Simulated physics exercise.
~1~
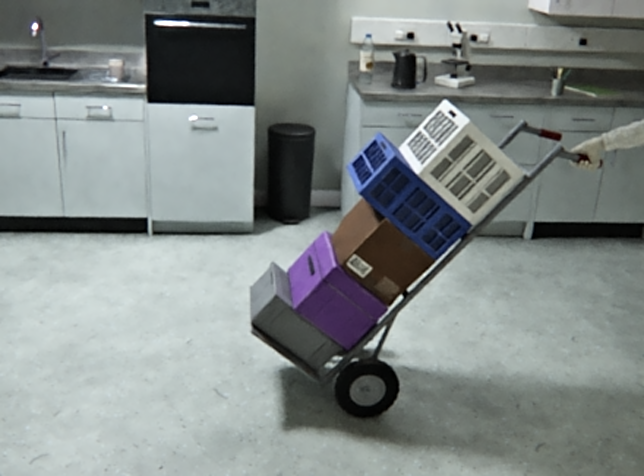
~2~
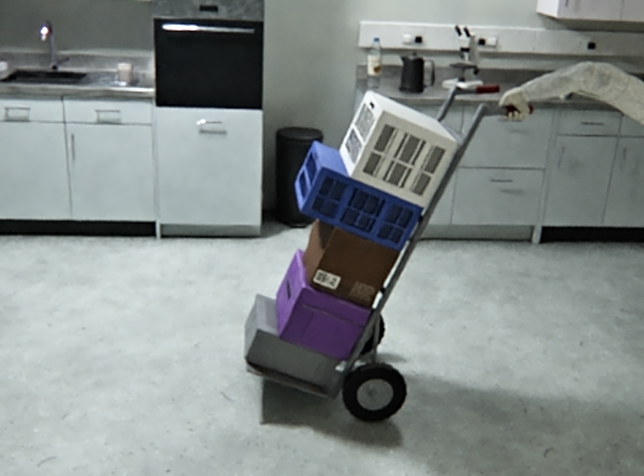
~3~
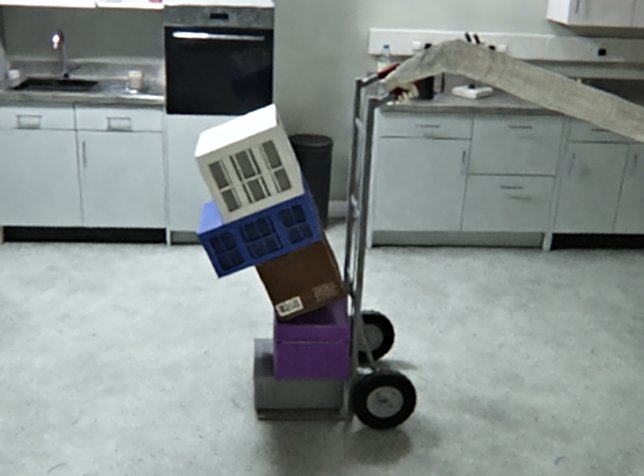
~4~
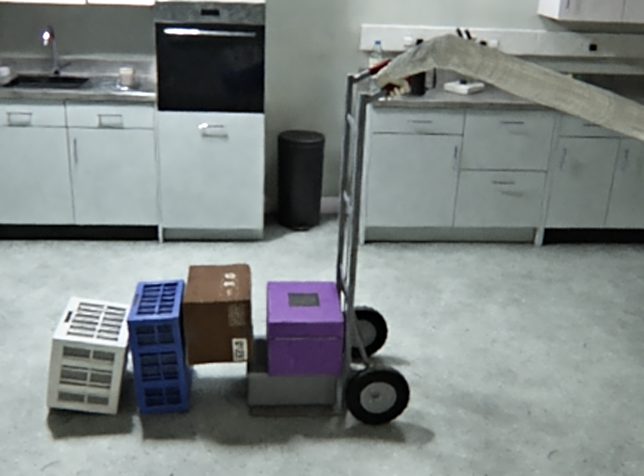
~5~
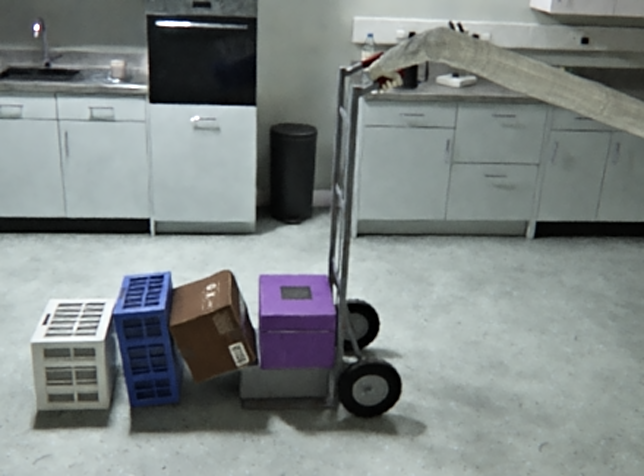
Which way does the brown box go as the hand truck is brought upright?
The brown box moves to the left, coming off the stack along with the blue and white crates.
